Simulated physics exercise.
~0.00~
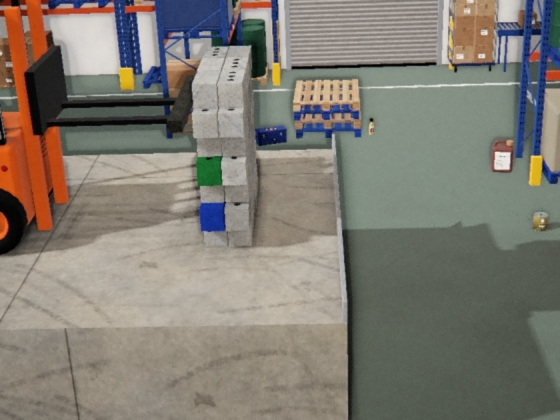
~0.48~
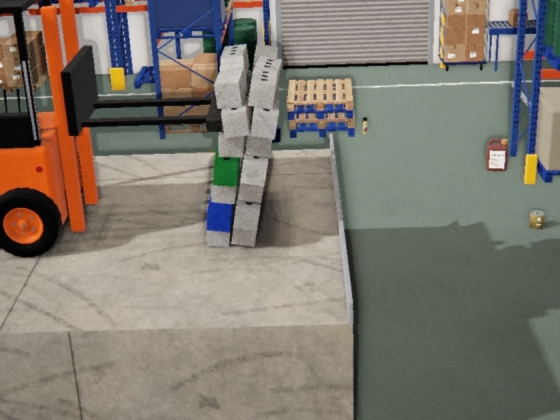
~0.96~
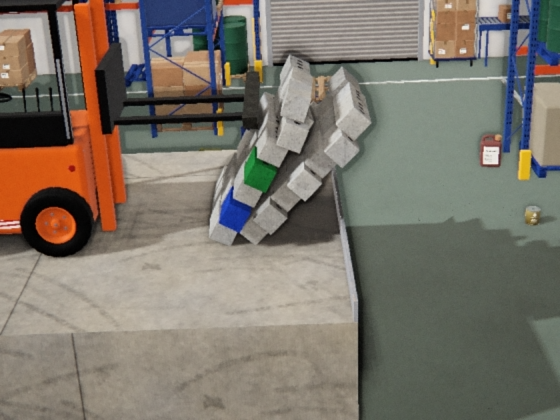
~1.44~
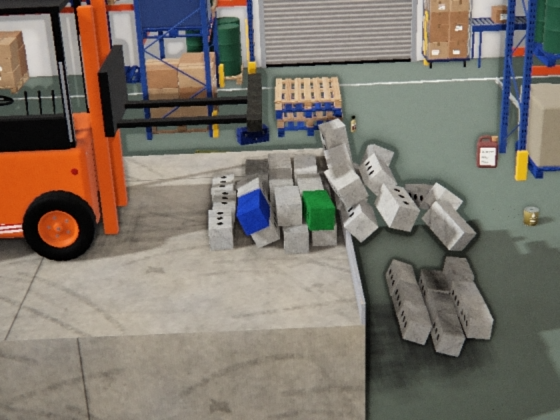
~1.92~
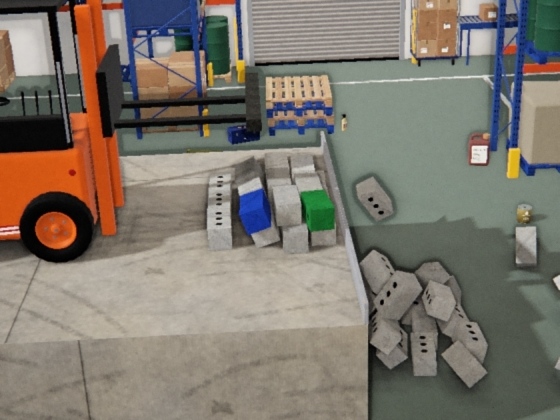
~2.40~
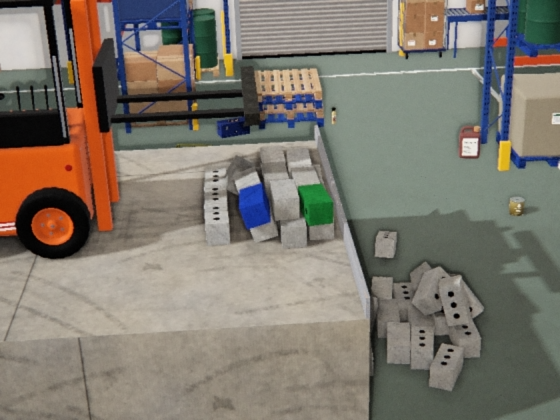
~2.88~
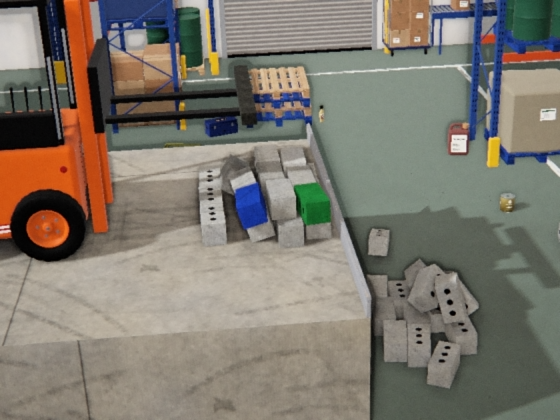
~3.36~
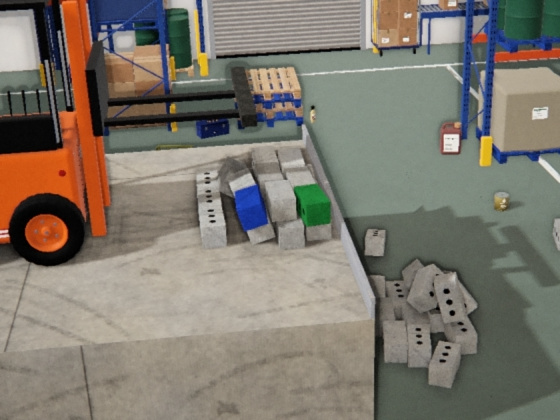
In a storeroom, a forklift's beam topples stacked blocks, leaving some heaped on the platform, others below.
